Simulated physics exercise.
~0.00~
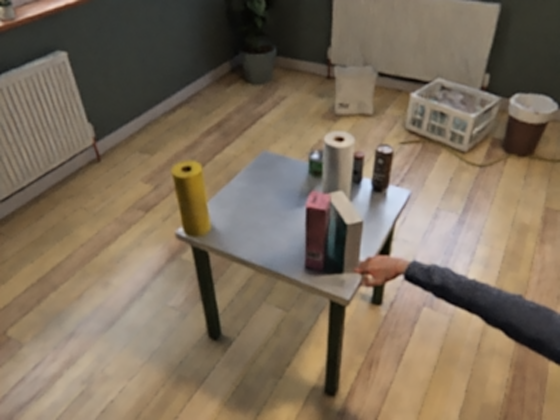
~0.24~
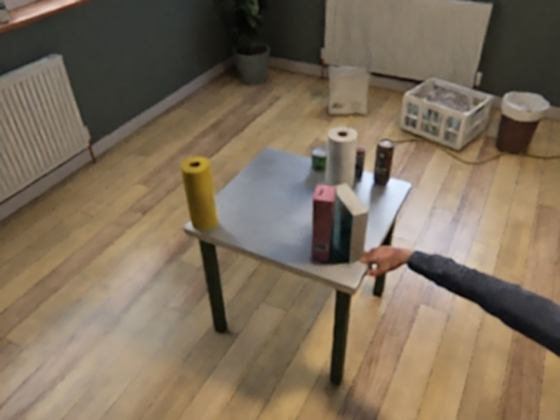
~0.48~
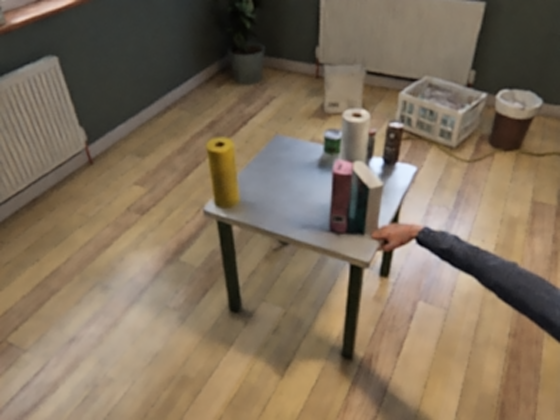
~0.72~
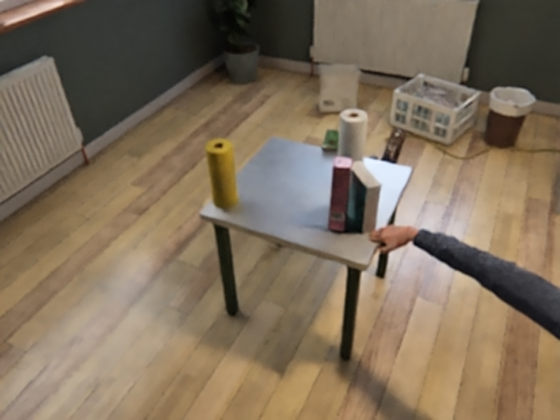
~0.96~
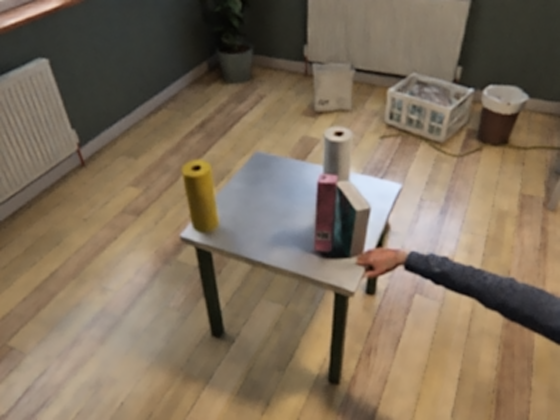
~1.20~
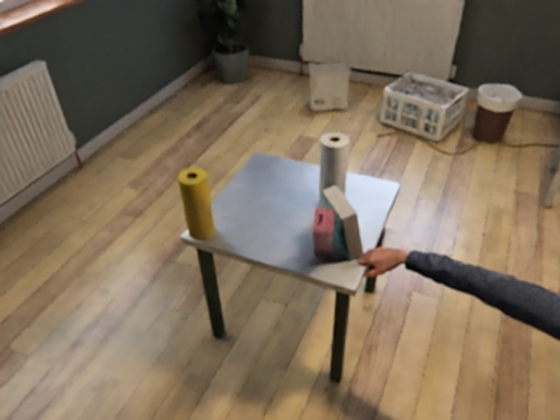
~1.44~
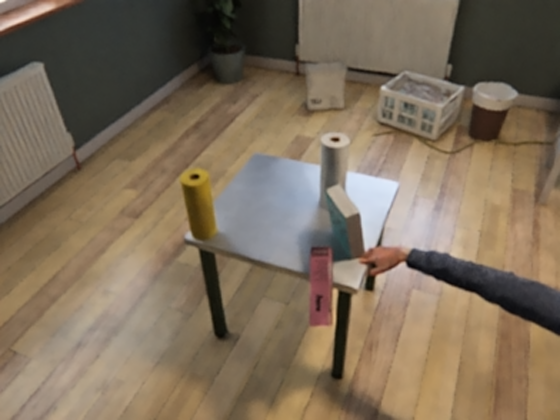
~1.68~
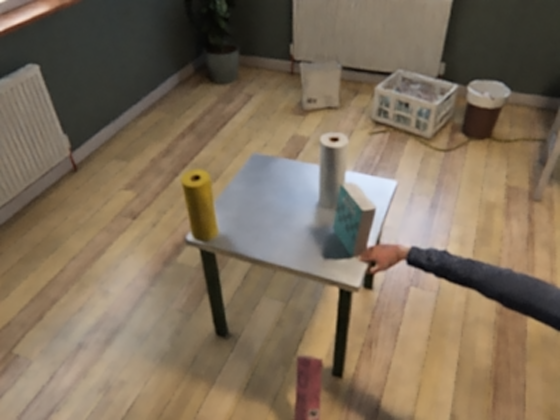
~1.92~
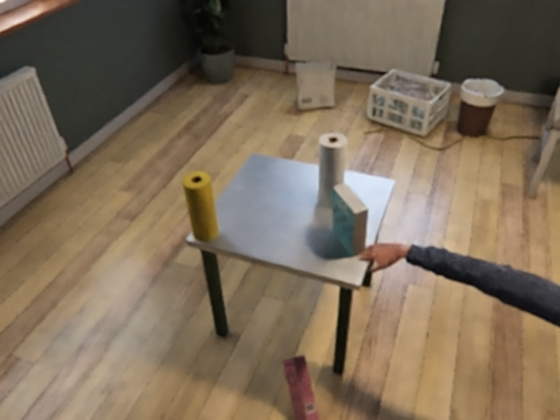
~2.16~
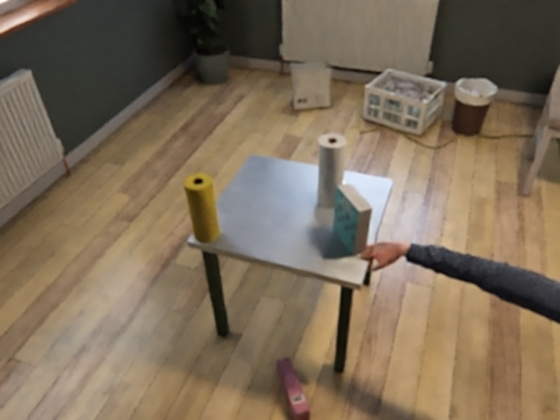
A small table slid away under a hand gripping its corner, then jerked back, sending the small containers at the rear off it and toppling a pink carton onto the floor, while the yellow roll, white roll and turquoise book stayed standing on top.
